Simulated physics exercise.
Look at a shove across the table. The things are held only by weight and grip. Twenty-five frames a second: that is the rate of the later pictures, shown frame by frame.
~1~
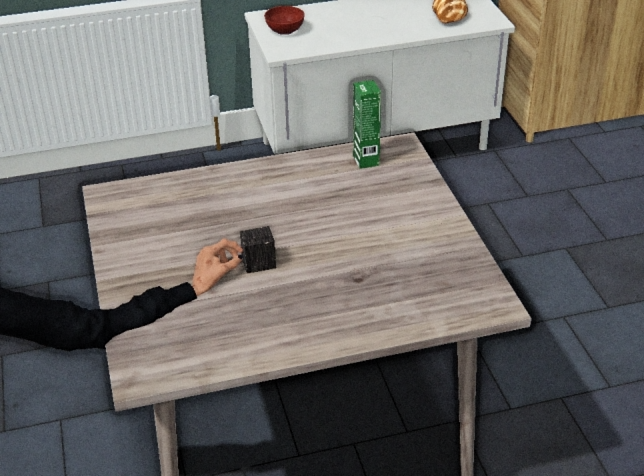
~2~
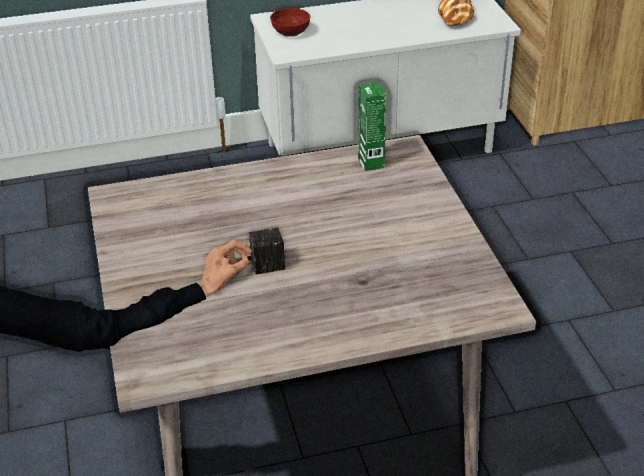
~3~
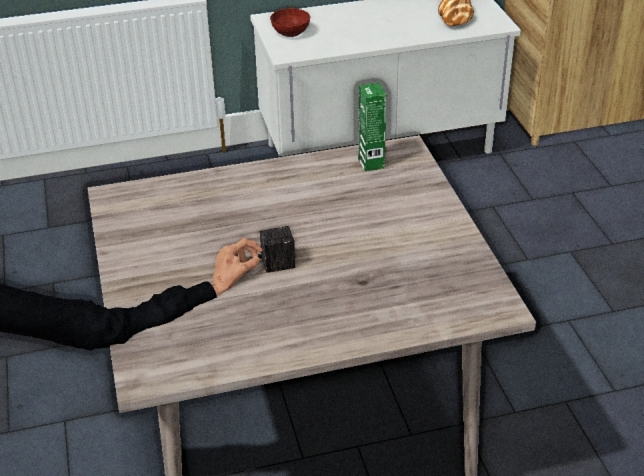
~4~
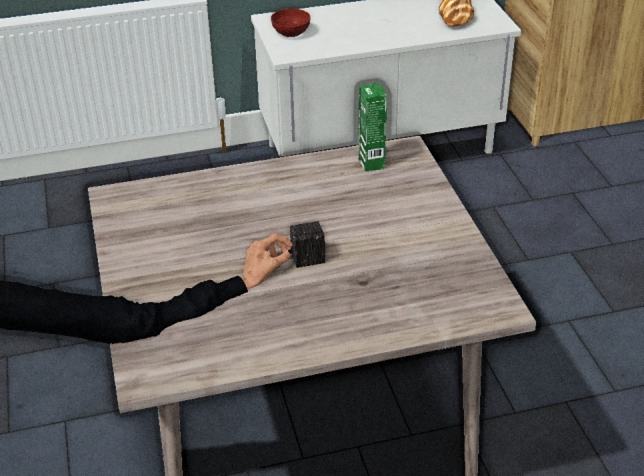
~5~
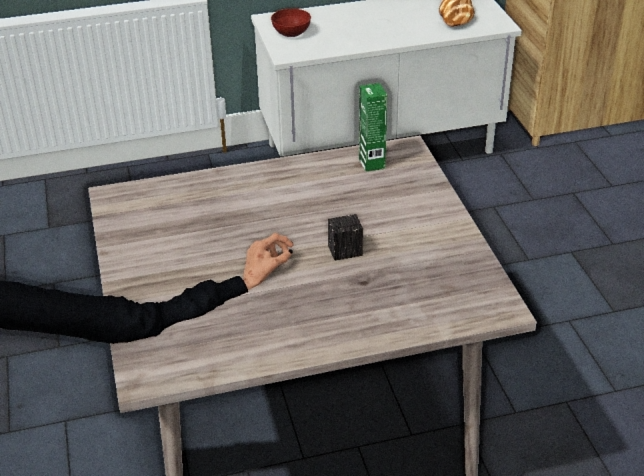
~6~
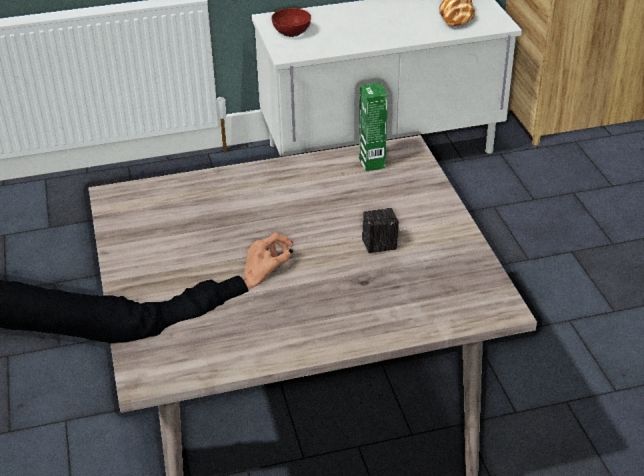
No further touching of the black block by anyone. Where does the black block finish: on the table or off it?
Off it.
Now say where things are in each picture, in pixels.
In the first frame, under the hand; black block (258, 250).
In the second frame, under the hand; black block (267, 251).
In the third frame, under the hand; black block (277, 250).
In the fourth frame, black block (308, 245).
In the fifth frame, black block (345, 237) displaced about its own width.
In the sixth frame, black block (380, 231) displaced well along.
Then, 0.10 s past the last view, black block displaced well along near (456, 218).
Then, 0.30 s past the last view, black block now off the table.
Then, 0.50 s past the last view, things are still on the move.
Then, 0.60 s past the last view, as before.
Finally, off the table, black block.
